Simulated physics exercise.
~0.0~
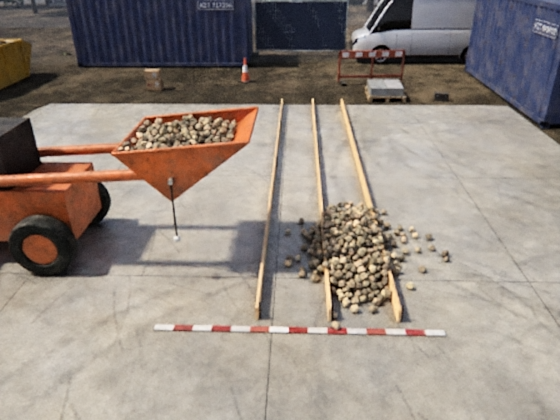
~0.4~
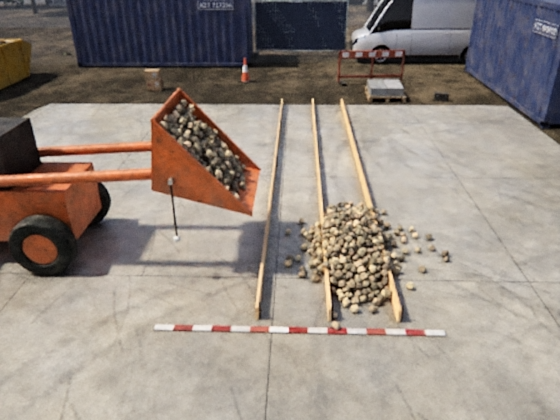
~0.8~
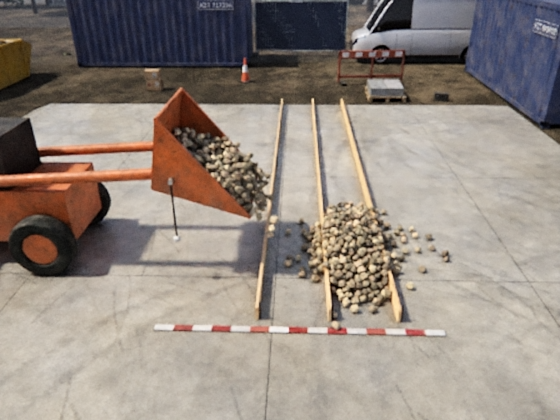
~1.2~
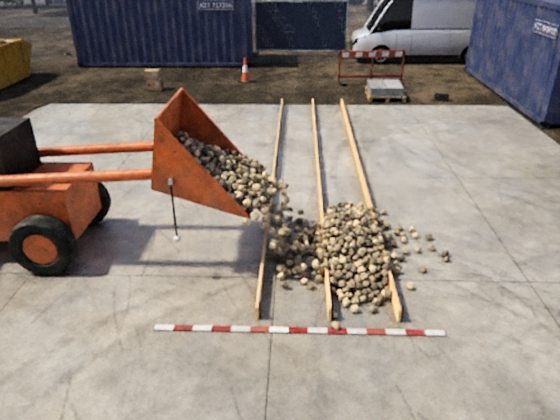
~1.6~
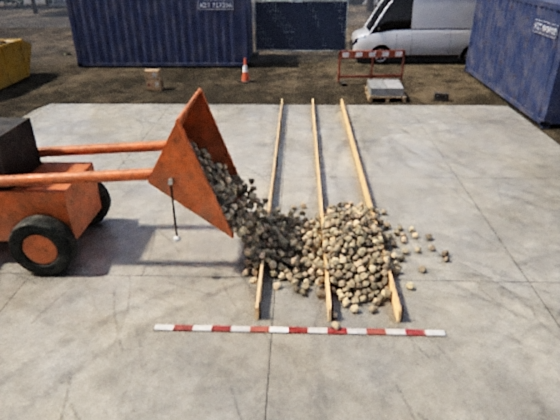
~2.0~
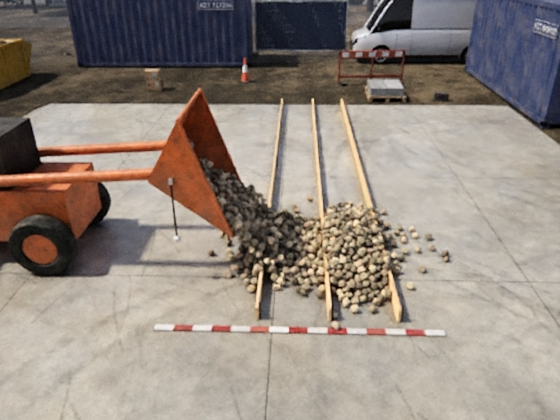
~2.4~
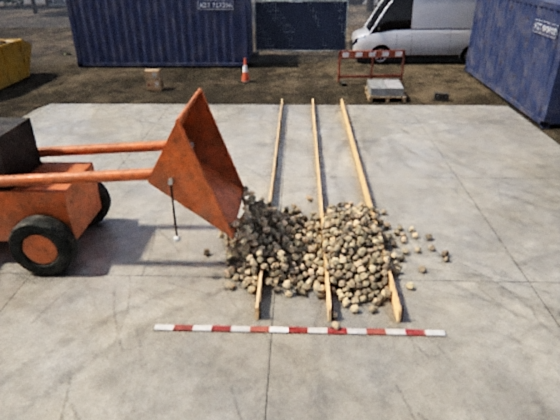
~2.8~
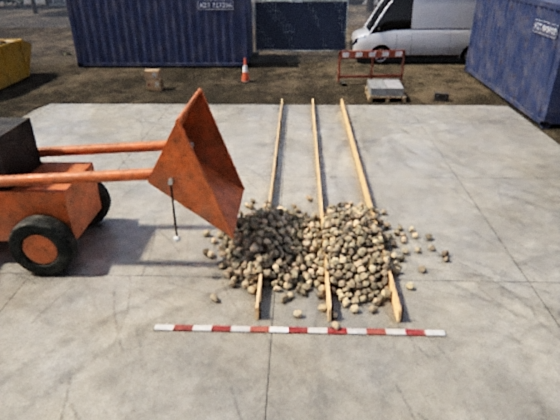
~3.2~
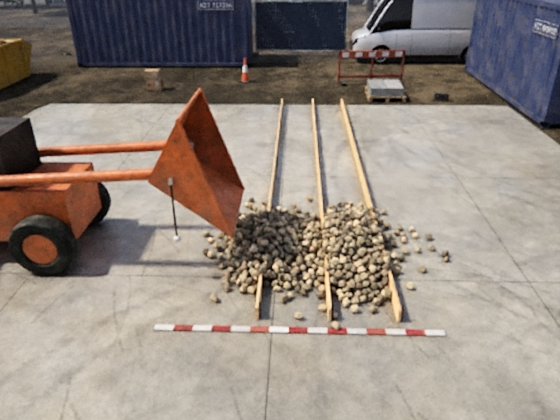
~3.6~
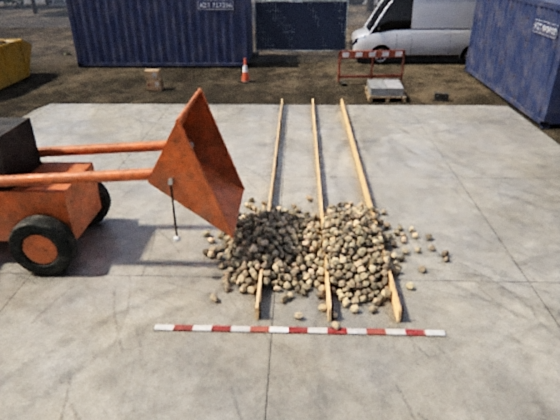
At the start, an orange loader on the left holds a raised bucket heaped with stones, while an earlier pile lies loose across the right-hand planks on a concrete yard, behind a red and white staff. The bucket tips forward to the right, and its stones slide toward the lower edge. They begin spilling over the lip onto the nearest plank and into the gap beside the old pile. The bucket then tilts more steeply, and the rest pours down in a thick stream. Finally the emptied bucket stays tipped, and both heaps form one broad mound across the planks.
